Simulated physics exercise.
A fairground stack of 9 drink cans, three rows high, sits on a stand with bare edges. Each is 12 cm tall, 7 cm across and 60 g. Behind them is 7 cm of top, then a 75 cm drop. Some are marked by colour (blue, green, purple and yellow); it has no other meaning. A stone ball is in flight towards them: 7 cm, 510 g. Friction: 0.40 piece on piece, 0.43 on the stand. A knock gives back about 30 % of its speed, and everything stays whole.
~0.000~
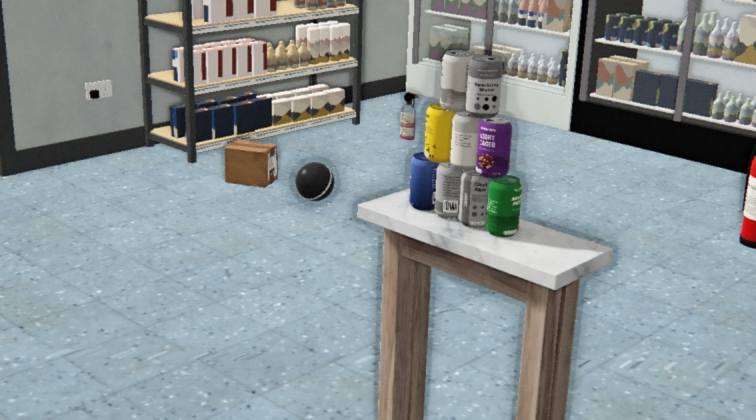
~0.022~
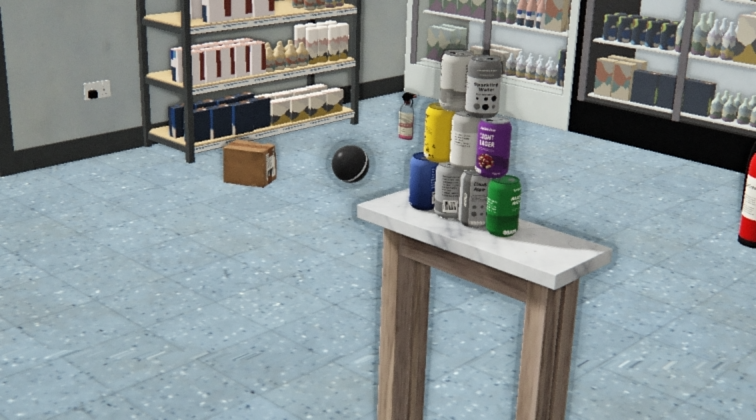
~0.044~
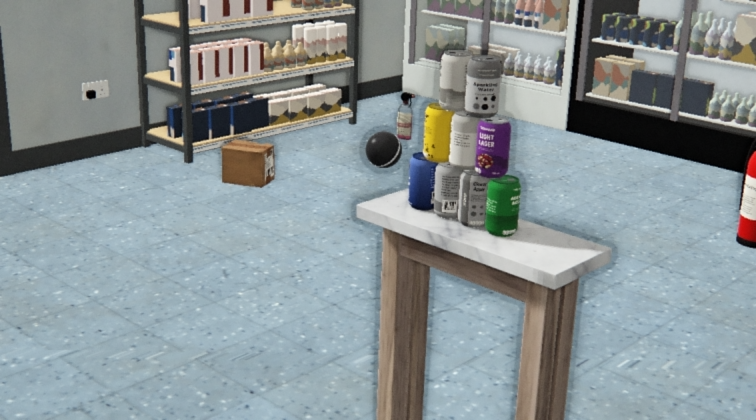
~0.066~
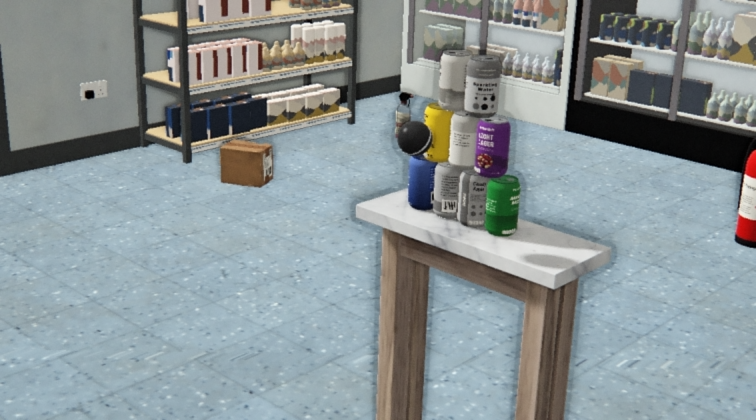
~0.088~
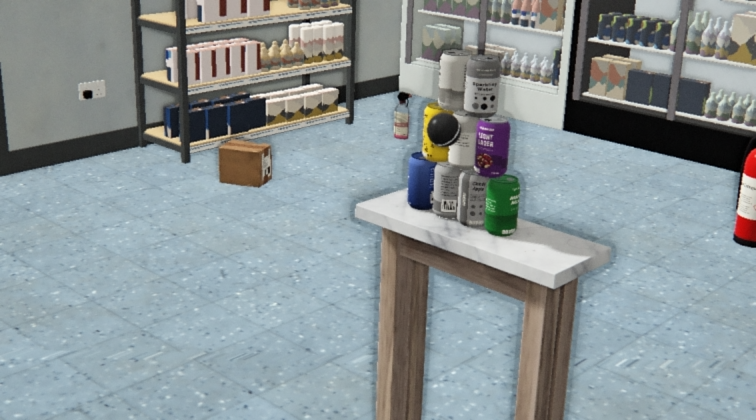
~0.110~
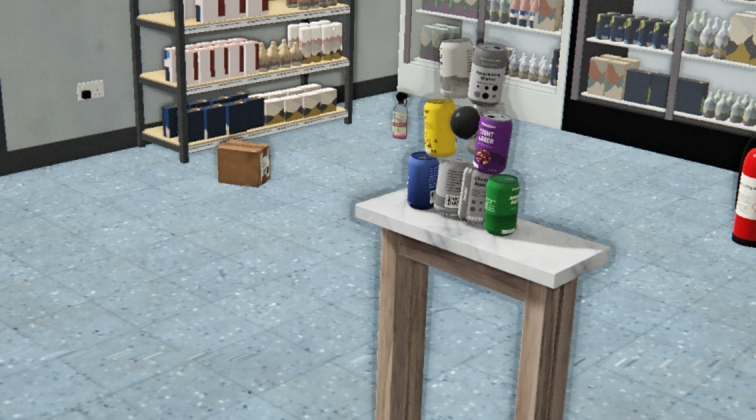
In a shop with stocked shelves, a dark ball flies rightward through the air toward cans stacked on a marble-topped stand, passes in front of the yellow can and meets the middle row, where the yellow and purple cans tilt slightly.
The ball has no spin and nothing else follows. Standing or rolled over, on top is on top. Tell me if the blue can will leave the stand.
That can remains on top.
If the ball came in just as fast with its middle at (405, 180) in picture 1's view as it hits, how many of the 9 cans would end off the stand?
In that case 3.
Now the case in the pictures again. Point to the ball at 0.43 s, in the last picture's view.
Near (680, 219).
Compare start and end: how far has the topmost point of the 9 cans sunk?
Some 26 cm lower.
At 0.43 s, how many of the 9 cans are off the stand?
1 by then.
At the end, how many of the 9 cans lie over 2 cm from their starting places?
It is 7.
After 0.23 s, ball still moving; none of the 9 cans off the stand, 7 disturbed; blue can unmoved; yellow can leaning 51°.
After 0.43 s, ball still moving; 1 of the 9 cans off the stand; blue can unmoved; yellow can on its side.
After 0.64 s, ball still moving; 7 of the 9 cans off the stand; blue can unmoved; yellow can on its side.
After 0.82 s, ball still moving; 7 of the 9 cans off the stand; blue can unmoved; purple can on its side.
By the end (0.9 s), ball rolling away; 7 of the 9 cans off the stand; blue can unmoved; purple can upside down; yellow can on its side. As the last picture would show them, middles, blue can near (423, 181).
